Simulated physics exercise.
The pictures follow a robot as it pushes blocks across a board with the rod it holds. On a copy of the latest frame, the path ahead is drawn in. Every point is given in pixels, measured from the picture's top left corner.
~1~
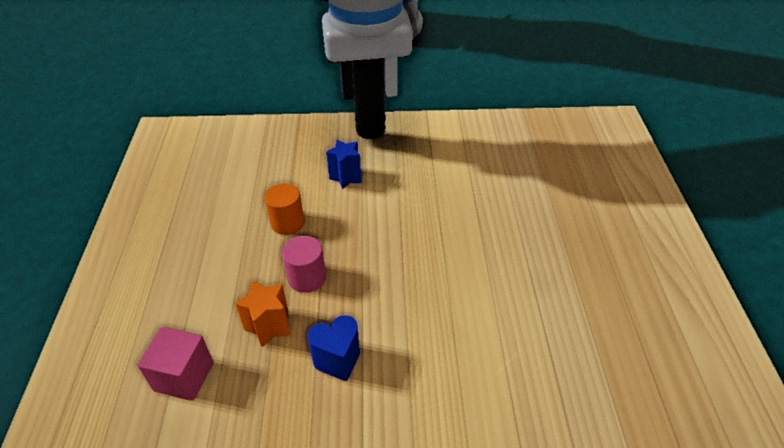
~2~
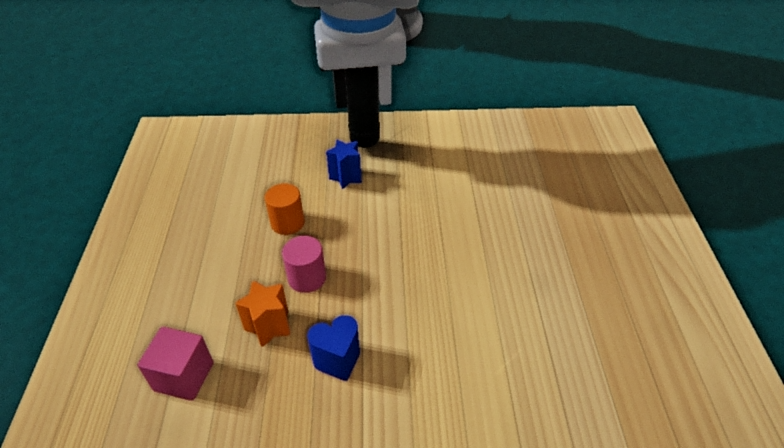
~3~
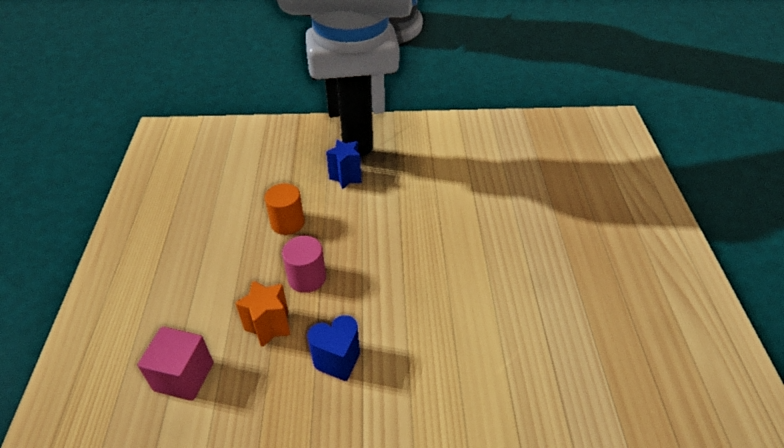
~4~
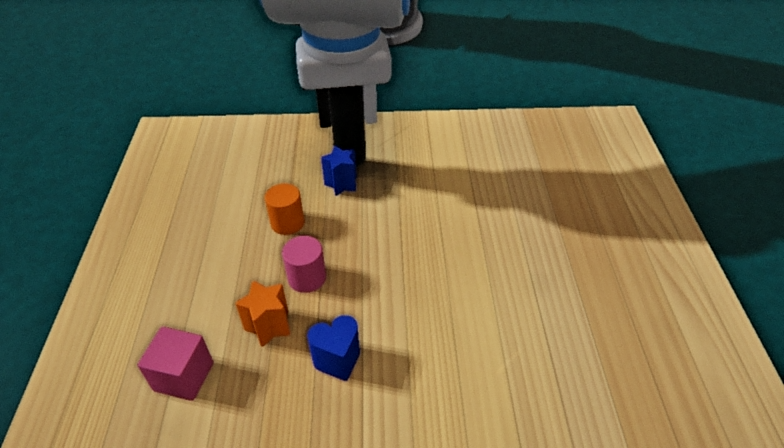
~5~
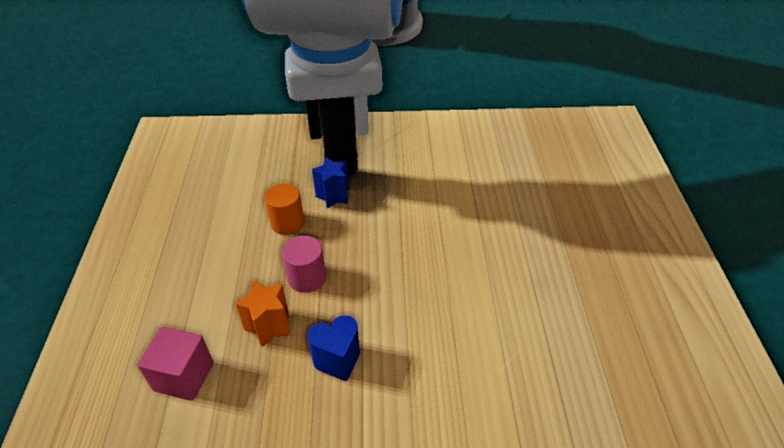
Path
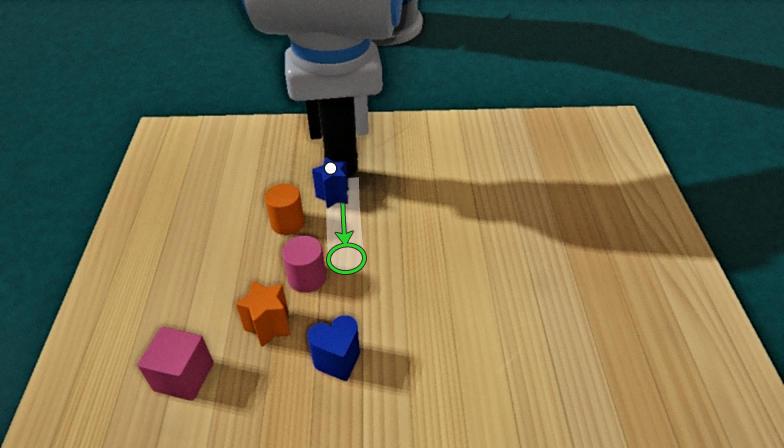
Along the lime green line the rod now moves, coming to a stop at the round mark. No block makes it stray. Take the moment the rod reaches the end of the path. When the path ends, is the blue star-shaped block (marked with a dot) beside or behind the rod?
It seems so.
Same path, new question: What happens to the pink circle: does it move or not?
It is no longer where it was.
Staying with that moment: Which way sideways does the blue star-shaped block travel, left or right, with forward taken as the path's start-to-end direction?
Moves right.
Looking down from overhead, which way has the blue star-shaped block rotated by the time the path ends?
Twists clockwise.
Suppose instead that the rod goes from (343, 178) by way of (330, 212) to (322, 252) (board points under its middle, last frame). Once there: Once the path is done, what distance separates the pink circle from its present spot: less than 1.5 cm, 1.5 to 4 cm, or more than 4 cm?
From 1.5 to 4 cm.
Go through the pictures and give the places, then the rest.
The first frame shows tip of the rod (371, 131), middles of tops, orange circle (282, 194), pink circle (302, 250), blue star-shaped block (344, 149).
The second frame shows rod (365, 139), nothing pushed.
The third frame shows rod (358, 148), nothing pushed.
The fourth frame shows rod (351, 158), blue star-shaped block (339, 156).
The fifth frame shows rod (342, 170), orange circle (282, 194), pink circle (302, 250), blue star-shaped block (331, 168).
The line goes from (343, 178) to (346, 258); the dot is on the blue star-shaped block.
What follows on the original path. One third of the way, rod (342, 194); blue star-shaped block (326, 194).
Two thirds of the way, rod (343, 222); blue star-shaped block (319, 219), turned 25° clockwise.
At the end, rod (346, 250); orange circle unmoved; pink circle (291, 262); blue star-shaped block (312, 240), turned 50° clockwise.
